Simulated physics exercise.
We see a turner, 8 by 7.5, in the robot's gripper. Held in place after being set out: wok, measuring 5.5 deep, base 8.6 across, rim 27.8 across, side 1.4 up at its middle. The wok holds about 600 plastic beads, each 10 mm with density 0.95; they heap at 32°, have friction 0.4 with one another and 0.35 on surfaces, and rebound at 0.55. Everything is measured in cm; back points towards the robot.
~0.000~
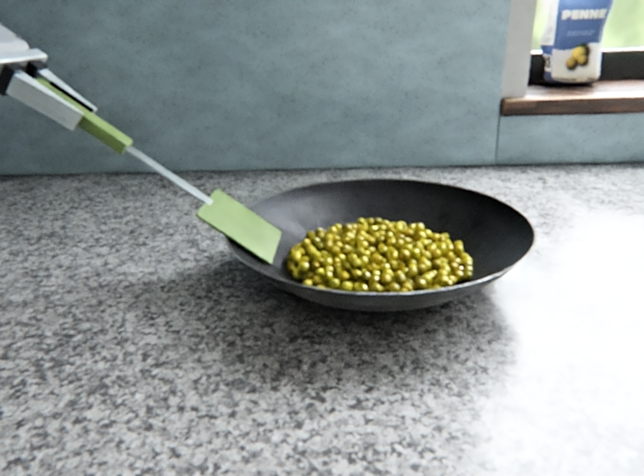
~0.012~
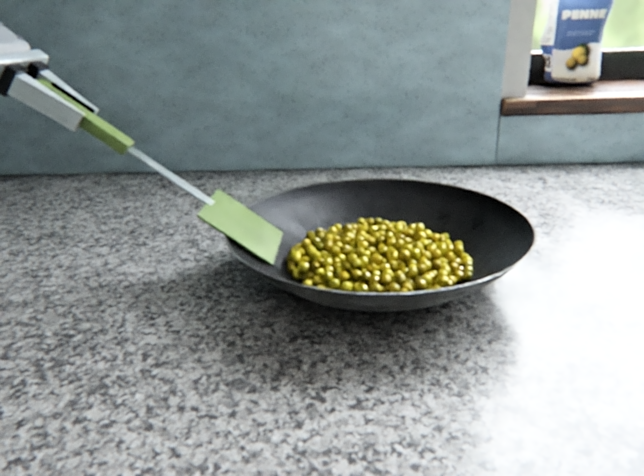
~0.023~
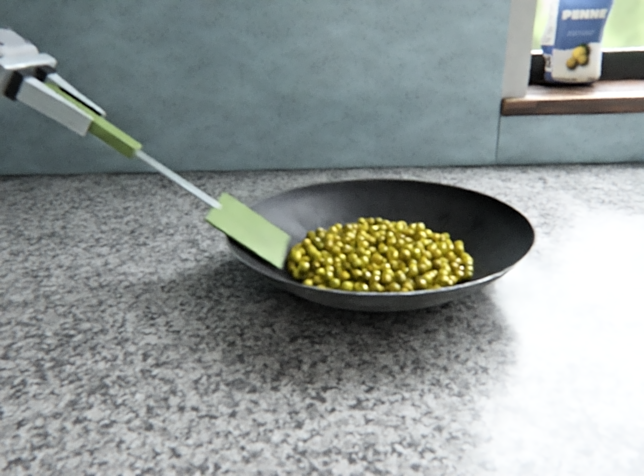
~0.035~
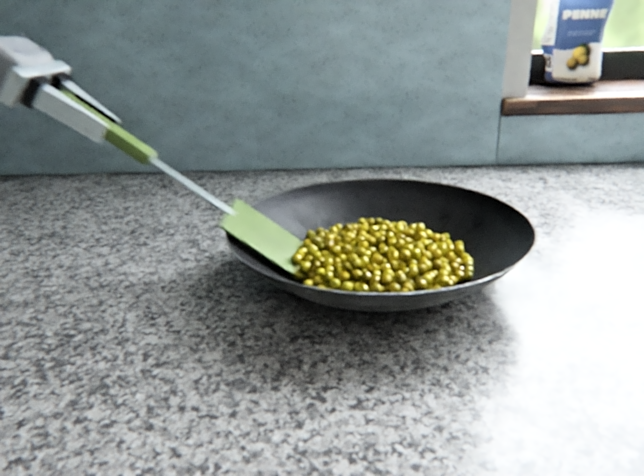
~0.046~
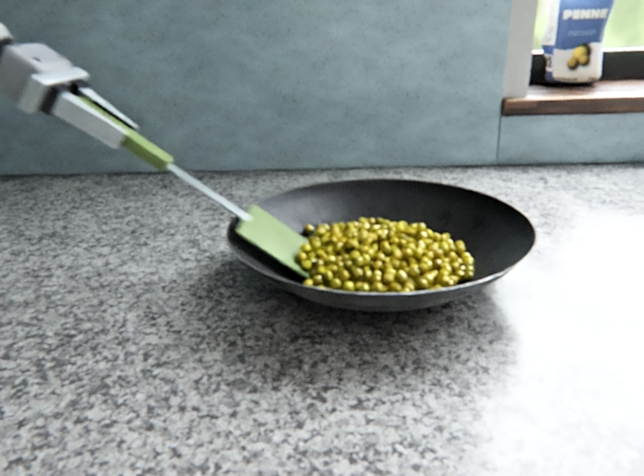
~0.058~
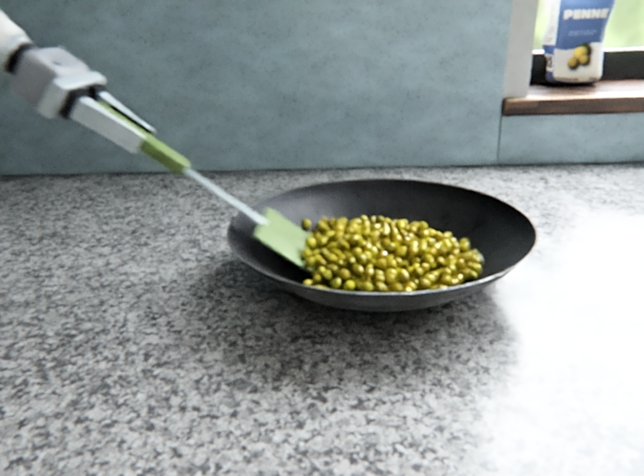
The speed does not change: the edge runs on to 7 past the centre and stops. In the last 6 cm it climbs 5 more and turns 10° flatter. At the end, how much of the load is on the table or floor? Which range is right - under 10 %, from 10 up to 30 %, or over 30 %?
Right range: From 10 up to 30 %.
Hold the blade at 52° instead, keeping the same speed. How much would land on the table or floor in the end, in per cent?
20 %.
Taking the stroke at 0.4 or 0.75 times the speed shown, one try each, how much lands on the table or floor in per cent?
Roughly 0 % and roughly 10 %.
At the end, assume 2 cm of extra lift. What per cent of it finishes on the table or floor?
I'd say close to 25 per cent.
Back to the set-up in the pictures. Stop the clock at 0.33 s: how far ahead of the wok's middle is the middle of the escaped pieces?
28 cm.
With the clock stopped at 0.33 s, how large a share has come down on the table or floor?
Around 5 percent.
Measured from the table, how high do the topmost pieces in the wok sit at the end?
Peak at rest, approximately 5.0 centimetres.
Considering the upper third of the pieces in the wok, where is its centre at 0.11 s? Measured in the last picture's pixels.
Centre: Approx. (398, 235) in the last view.
By 0.09 s, sloping 38°, highest piece 6 above the table; 597 in the wok.
By 0.11 s, sloping 35°, highest piece 7 above the table; 597 in the wok.
By 0.33 s, sloping 28°, highest piece 17 above the table; 483 in the wok, 25 on the table or floor, 89 on the blade or in flight.
By 1.38 s, sloping 28°, highest piece 5 above the table; 482 in the wok, 115 on the table or floor.
Final count, 482 in the wok, 115 on the table or floor. That is 19 % on the table or floor.
